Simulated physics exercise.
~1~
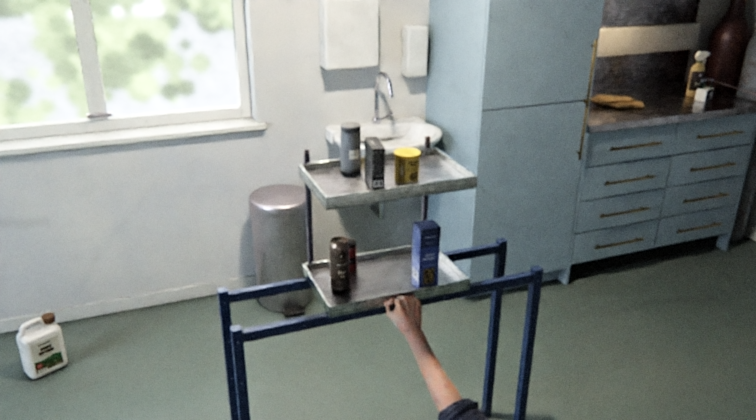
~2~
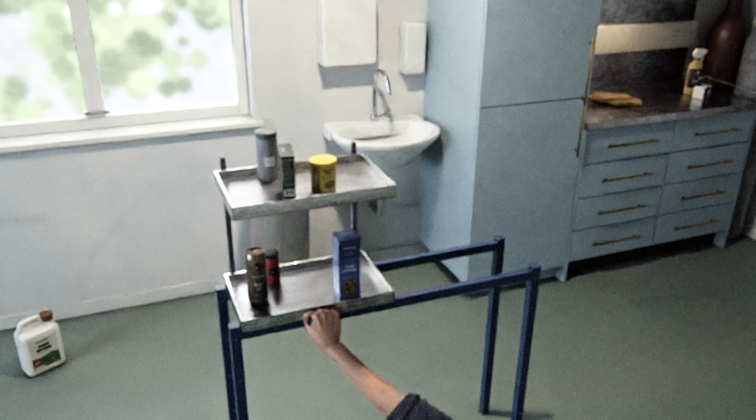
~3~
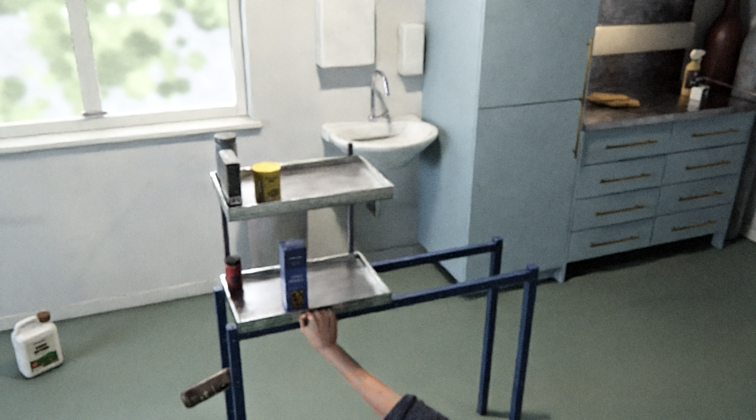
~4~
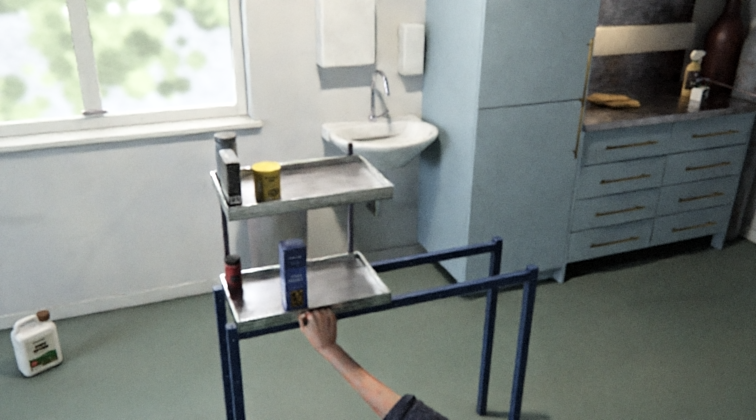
In a pale room with a window, a corner sink and blue cabinets, seen from slightly above, a hand grips the front edge of a two-level metal tray unit over a blue frame. A grey jar, a black packet and a yellow tin stand on the upper level, with a dark brown can and a blue carton below. The unit slides left, and a small red container shows behind the can. It stops at the left, where the items have shifted toward that end and the can drops off sideways. Finally the can is out of sight, while the others remain aboard.
